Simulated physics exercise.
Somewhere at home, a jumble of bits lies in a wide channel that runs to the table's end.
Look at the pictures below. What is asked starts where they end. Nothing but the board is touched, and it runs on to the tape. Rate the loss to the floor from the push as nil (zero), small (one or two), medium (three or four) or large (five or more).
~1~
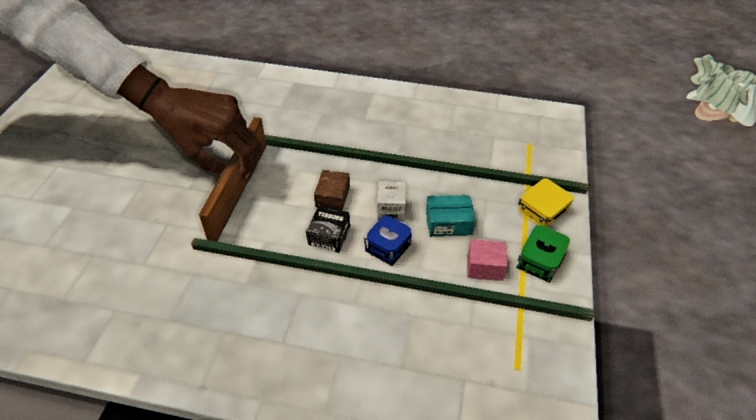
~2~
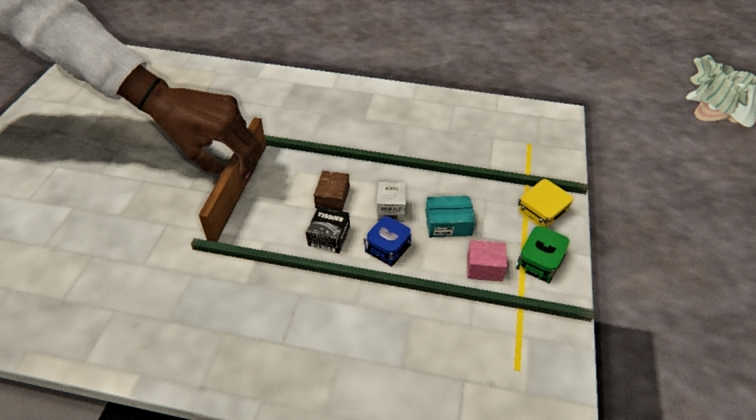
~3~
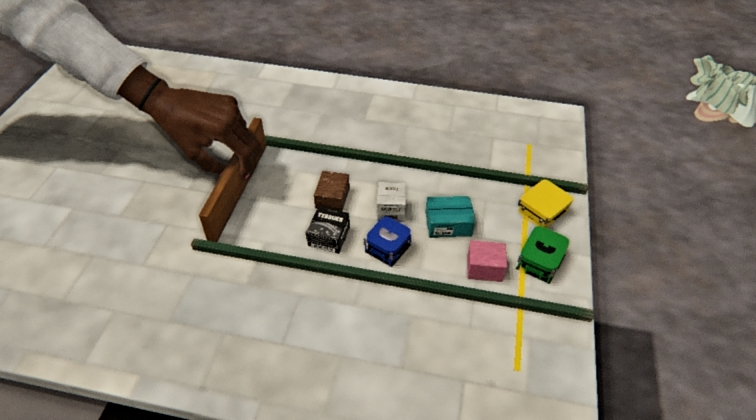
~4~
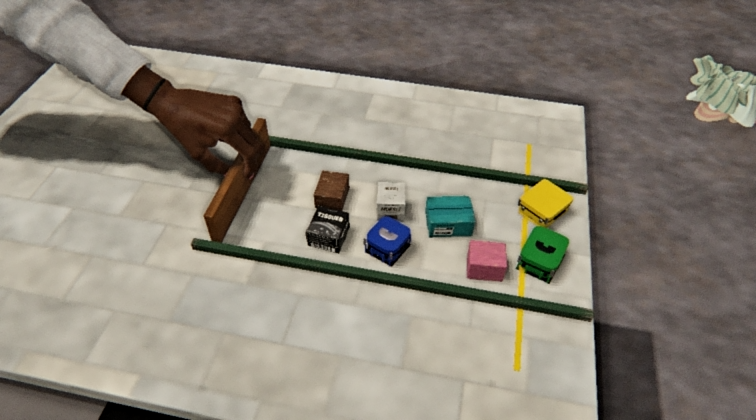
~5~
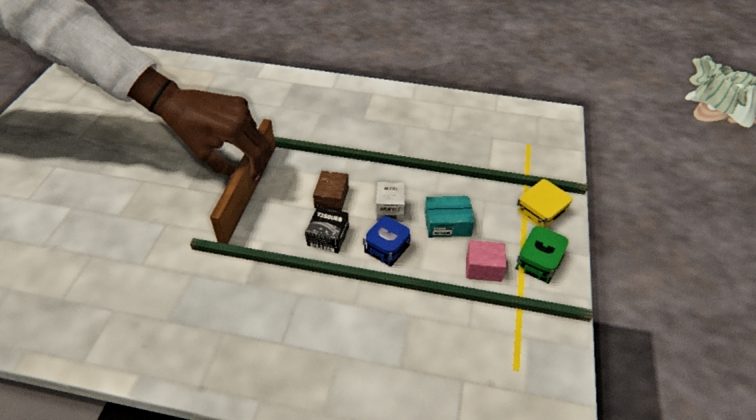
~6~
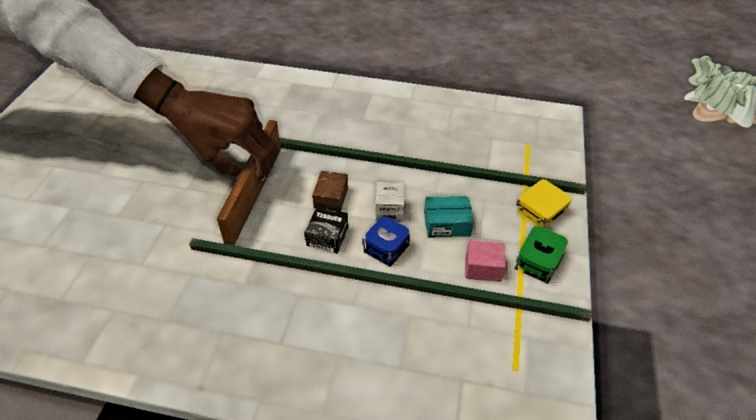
The loss is medium.
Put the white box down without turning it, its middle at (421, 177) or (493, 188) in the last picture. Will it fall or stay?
For the first start it holds its spot, and for the second it holds its spot.
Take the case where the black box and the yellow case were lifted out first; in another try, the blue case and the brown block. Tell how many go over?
Counts - first: 2; second: 1.
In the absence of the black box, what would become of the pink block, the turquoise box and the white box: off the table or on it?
Pink block safe, turquoise box gone, white box safe.
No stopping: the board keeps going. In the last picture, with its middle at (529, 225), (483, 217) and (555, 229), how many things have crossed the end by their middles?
Over the end: 3, 1, 5.
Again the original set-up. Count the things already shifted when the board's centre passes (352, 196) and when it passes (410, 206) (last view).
4 and 6.
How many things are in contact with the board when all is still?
Looks like 2 of them, all told.
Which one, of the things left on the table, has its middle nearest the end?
That would be the blue case.
Soon after, none off yet; yellow case at rest near (543, 206); green case at rest near (541, 254); pink block at rest near (485, 261).
Then, none off yet; yellow case at rest near (544, 205); green case moved about its own width near (600, 265); pink block moved well along near (562, 278).
By the end, the number that fall off is three or four; fallen, turquoise box, pink block and green case.
